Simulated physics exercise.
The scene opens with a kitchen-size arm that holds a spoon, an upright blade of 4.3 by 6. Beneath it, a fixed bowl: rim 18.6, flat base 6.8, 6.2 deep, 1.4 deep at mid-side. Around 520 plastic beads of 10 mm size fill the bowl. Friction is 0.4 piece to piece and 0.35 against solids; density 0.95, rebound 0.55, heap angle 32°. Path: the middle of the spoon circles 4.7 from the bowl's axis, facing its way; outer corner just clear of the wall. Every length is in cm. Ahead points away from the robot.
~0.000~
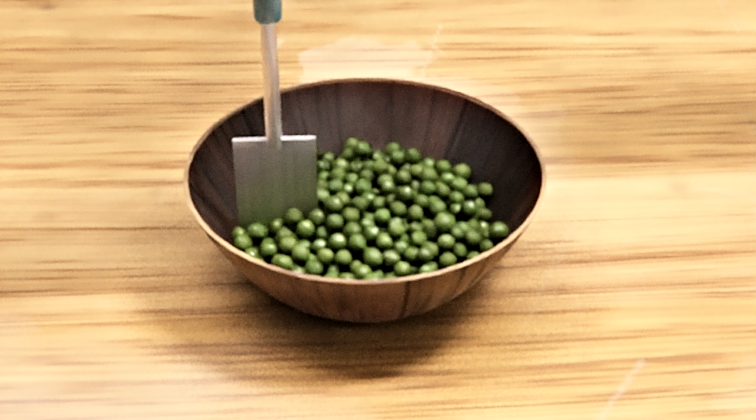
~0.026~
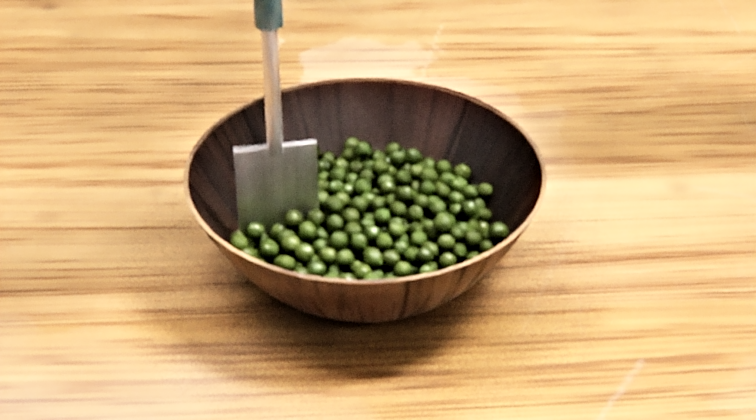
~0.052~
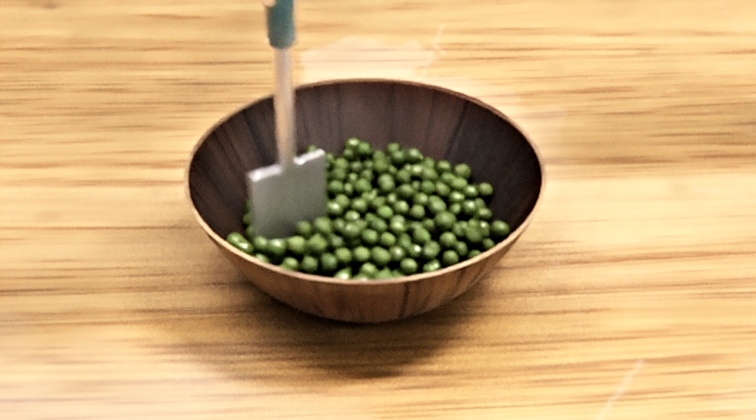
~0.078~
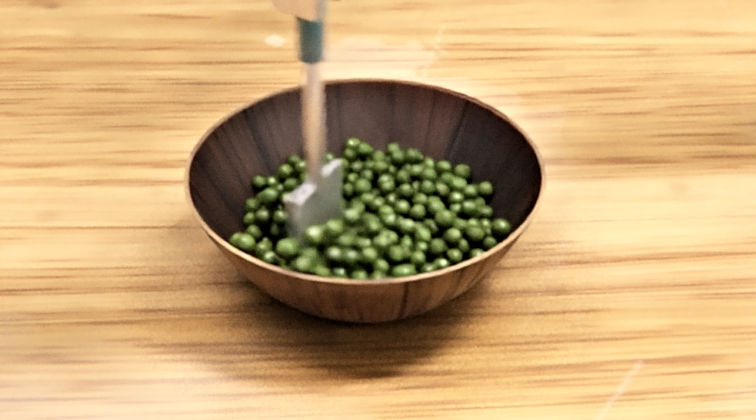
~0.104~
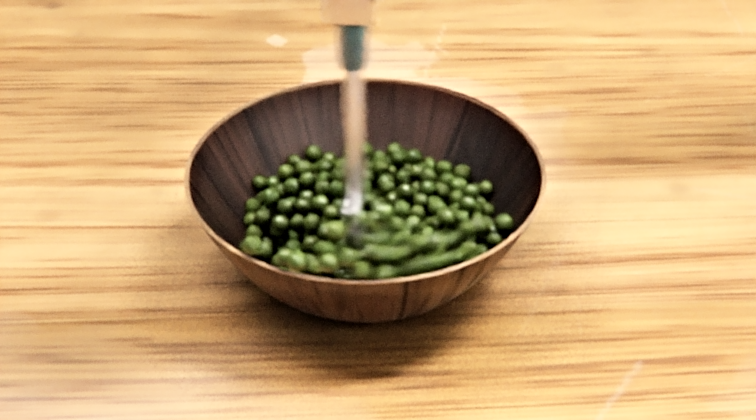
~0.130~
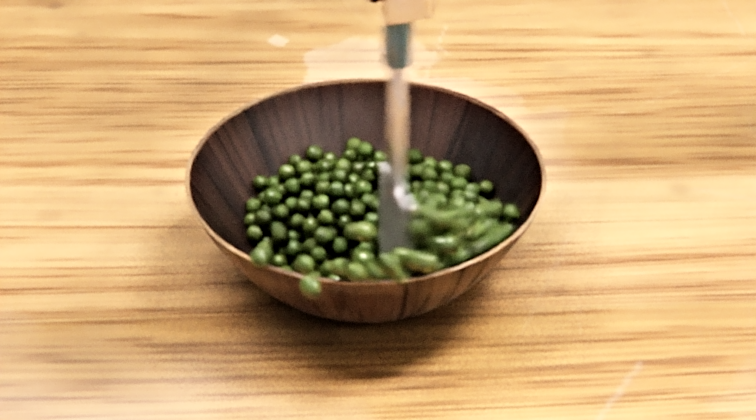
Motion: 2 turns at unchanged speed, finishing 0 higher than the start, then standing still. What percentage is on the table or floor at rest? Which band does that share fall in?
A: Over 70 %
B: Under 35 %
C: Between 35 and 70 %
Answer: C.
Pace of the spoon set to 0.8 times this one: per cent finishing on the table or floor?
It would come to around 40 percent.
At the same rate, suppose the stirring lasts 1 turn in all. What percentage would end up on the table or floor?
30 %.
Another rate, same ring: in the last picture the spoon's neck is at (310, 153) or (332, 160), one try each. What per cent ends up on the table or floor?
Some 15 and 25 %.
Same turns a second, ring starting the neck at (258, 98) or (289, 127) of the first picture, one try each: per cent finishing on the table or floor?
Near 30 per cent and near 45 per cent, in that order.
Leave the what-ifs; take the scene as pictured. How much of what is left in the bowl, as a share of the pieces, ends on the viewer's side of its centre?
Some 55 per cent.
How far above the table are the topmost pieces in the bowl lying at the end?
Height: Roughly 4.5 cm.
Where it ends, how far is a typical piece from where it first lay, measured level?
13 cm.
After 0.37 s, 344° round, highest piece 11 above the table; 389 in the bowl, 68 on the table or floor, 66 in flight or on the tool.
After 0.62 s, 222° round, highest piece 9 above the table; 308 in the bowl, 193 on the table or floor, 22 in flight or on the tool.
After 0.94 s, 0° round, highest piece 5 above the table; 272 in the bowl, 251 on the table or floor.
After 1.64 s, 0° round, highest piece 4 above the table; 272 in the bowl, 251 on the table or floor.
In the end, 272 in the bowl, 251 on the table or floor. That is 48 % on the table or floor.
